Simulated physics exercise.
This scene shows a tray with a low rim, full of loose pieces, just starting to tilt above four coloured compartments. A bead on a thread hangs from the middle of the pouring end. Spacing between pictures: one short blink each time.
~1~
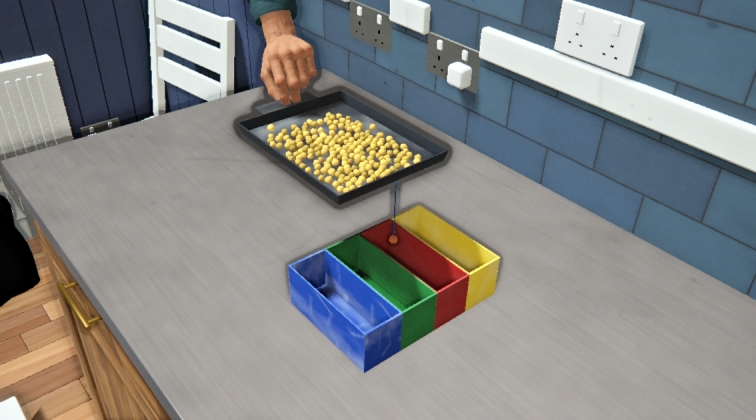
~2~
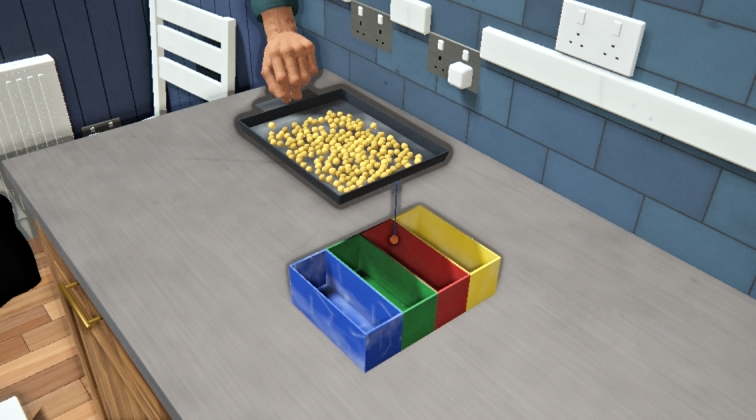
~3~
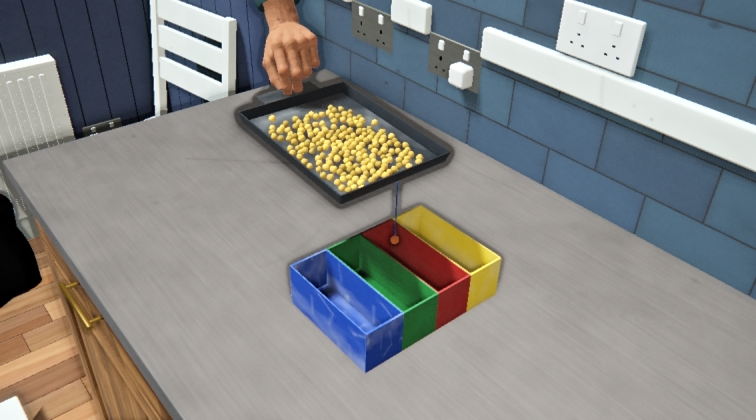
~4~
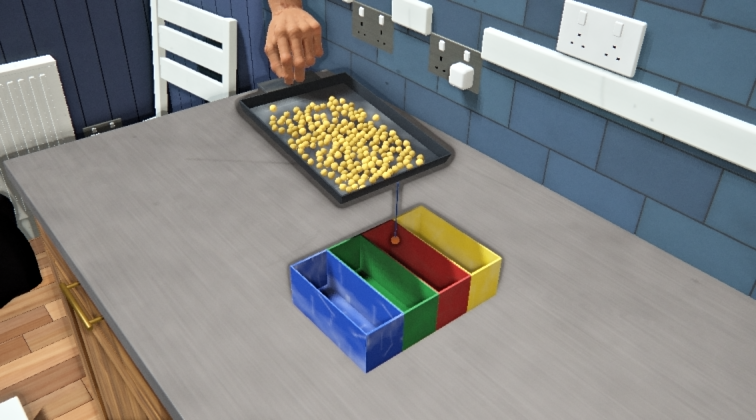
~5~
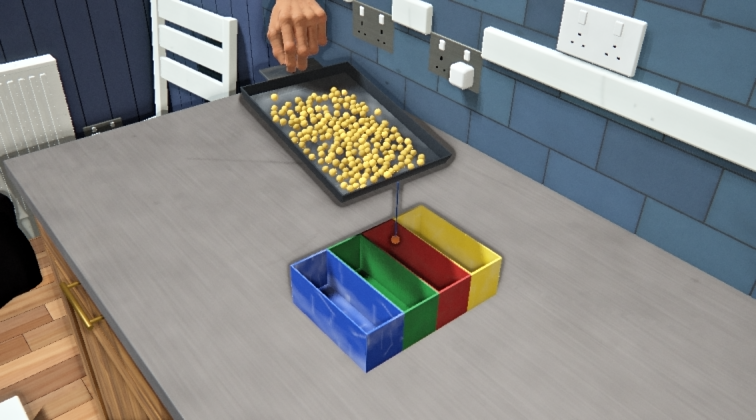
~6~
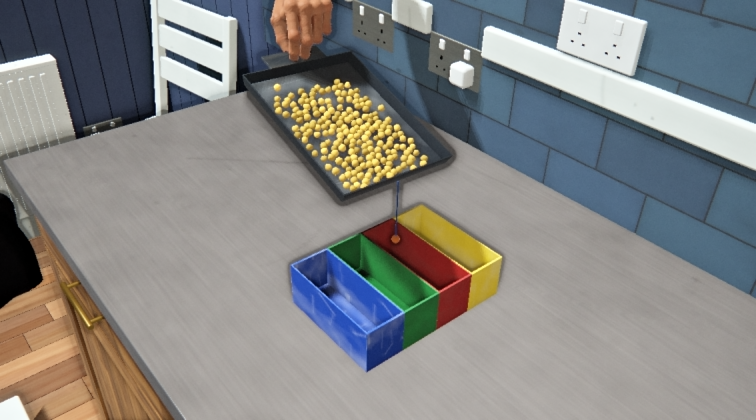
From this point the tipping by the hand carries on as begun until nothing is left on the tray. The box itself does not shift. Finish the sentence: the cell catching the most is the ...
... Yellow cell.
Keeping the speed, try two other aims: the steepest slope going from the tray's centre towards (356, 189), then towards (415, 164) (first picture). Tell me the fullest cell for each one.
First try: The blue one; second try: The yellow cell.
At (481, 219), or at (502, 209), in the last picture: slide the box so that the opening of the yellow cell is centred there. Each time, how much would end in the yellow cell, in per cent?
That makes 0 per cent, followed by 0 per cent.
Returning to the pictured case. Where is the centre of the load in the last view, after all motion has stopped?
Resting centre, last frame: Roughly (451, 289).
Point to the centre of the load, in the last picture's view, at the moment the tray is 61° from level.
Around (393, 145).
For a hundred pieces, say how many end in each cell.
Blue cell: Around 0 percent; green cell: Around 20 percent; red cell: Around 30 percent; yellow cell: Around 50 percent.
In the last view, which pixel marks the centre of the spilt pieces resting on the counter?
The middle is around (535, 275).
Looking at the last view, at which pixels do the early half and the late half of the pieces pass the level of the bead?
The early half goes through (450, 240), the late half through (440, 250).
Soon, tray tipped steeply; nearly all on the tray; a stray few falling or outside the box.
A while on, tray tipped right over; about a third on the tray; about a quarter in the yellow cell; a small part in the red cell; a stray few in the green cell; about a third falling or outside the box.
Towards the end, tray tipped past a quarter turn; about half in the yellow cell; about a quarter in the red cell; about a quarter in the green cell; a stray few in the blue cell; a small part falling or outside the box.
Finally, tray tipped past a quarter turn; about half in the yellow cell; about a quarter in the red cell; about a quarter in the green cell; a stray few in the blue cell; a small part outside the box.
